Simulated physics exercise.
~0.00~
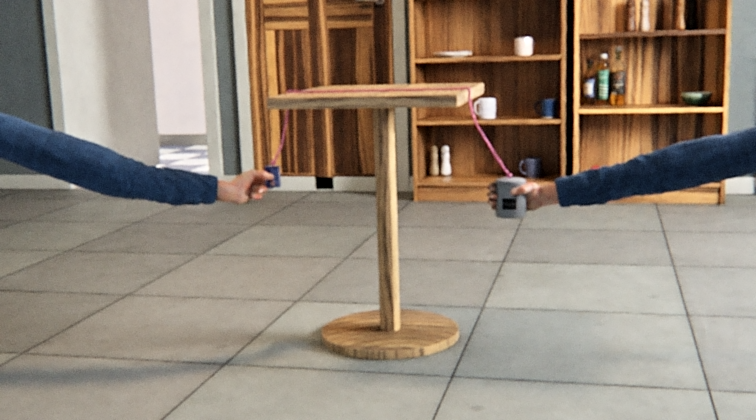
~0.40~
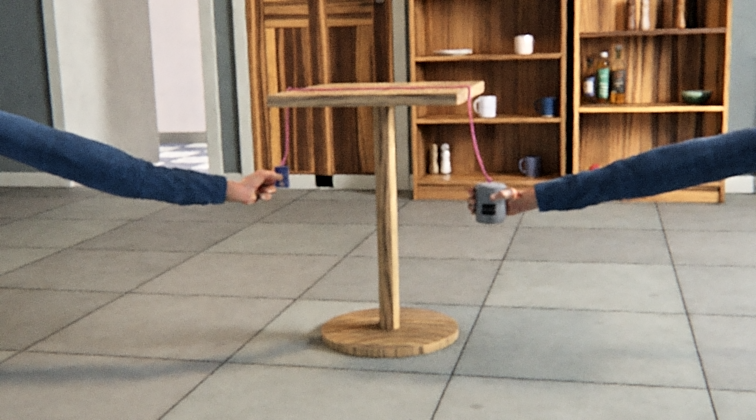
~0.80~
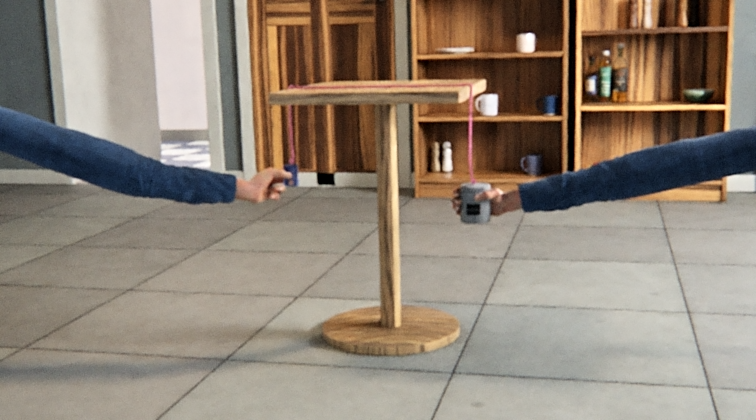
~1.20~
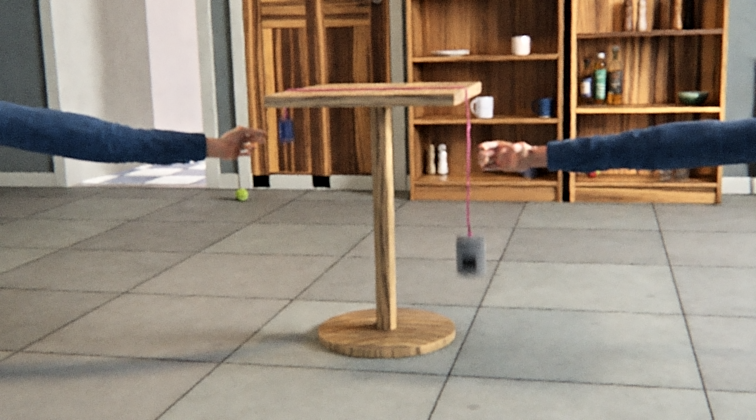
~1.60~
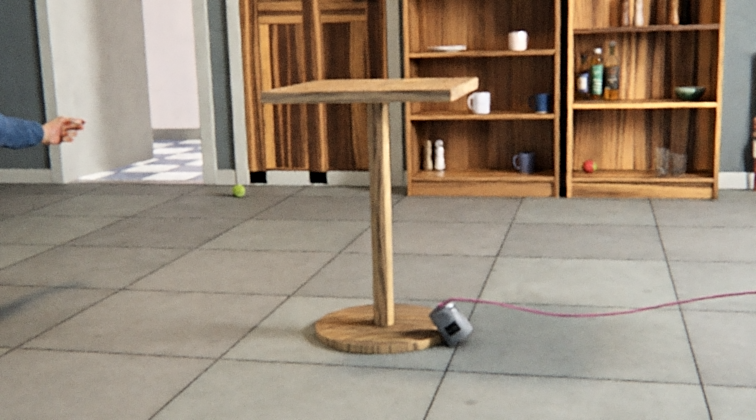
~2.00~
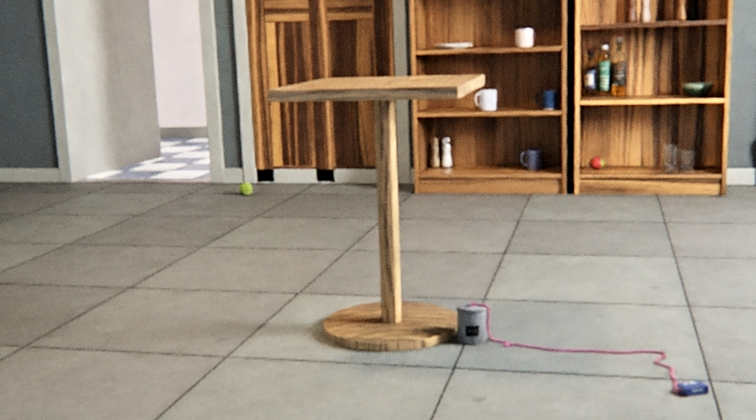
The clip shows two hands holding a small blue matchbox and a grey jar joined by a pink string draped over a wooden table. The hands let go, the jar drops, and the string slides off rightwards, leaving the jar upright by the base and the matchbox on the floor.
